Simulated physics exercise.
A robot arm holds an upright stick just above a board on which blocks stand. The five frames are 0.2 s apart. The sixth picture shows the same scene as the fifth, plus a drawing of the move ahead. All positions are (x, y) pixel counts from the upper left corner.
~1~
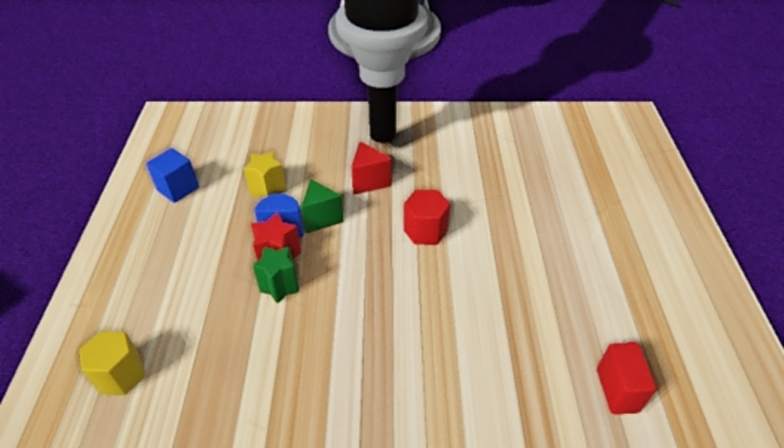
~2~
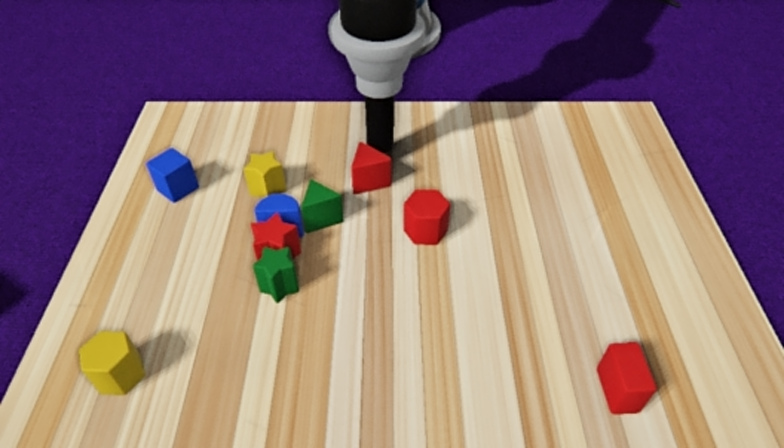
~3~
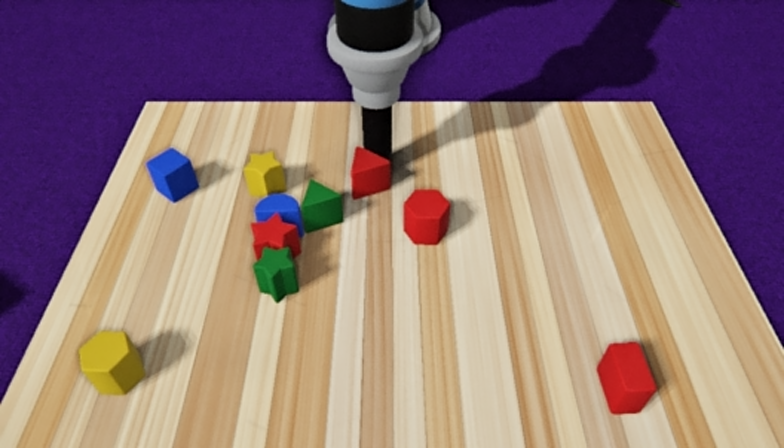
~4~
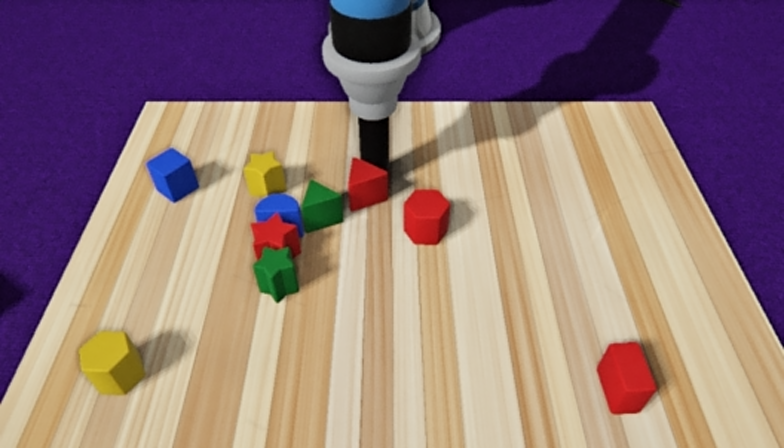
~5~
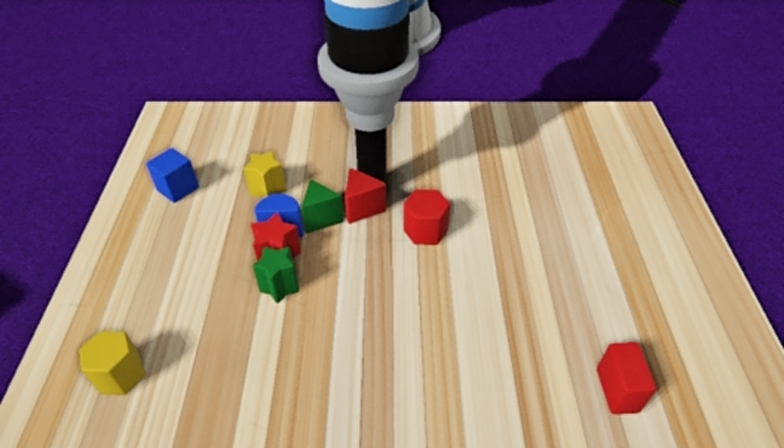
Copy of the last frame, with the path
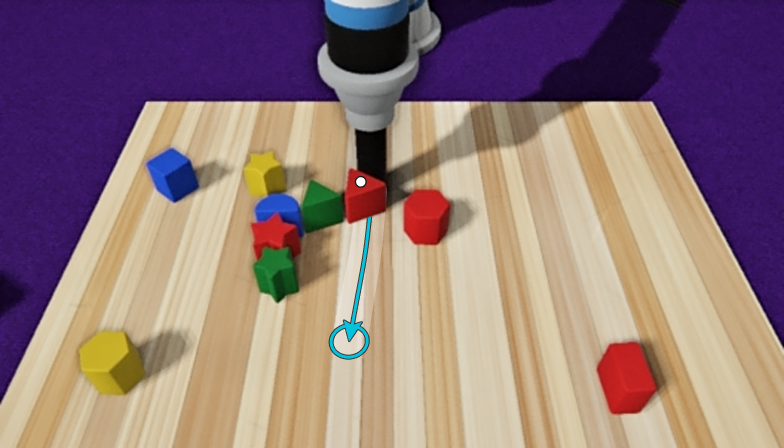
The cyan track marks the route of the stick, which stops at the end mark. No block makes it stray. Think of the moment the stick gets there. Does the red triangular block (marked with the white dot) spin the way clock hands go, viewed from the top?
I'd say yes.
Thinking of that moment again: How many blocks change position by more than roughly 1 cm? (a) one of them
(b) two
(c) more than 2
a: One of them.
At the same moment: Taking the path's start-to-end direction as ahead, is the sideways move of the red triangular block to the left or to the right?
The shift is rightward.
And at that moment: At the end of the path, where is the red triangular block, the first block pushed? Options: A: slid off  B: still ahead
A: Slid off.
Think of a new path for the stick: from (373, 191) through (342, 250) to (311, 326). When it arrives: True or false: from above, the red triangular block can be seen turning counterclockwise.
The statement is true.
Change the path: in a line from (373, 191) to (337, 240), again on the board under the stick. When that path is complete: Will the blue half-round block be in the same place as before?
No
Drawn move, straight from (373, 191) to (349, 341); the dot is on the red triangular block.
What follows on the original path. One third of the way, stick (367, 221); red triangular block (351, 228).
Two thirds of the way, stick (359, 271); red triangular block (334, 278), turned 25° clockwise.
At the end, stick (348, 329); green triangular block still; red triangular block (311, 312), turned 60° clockwise.
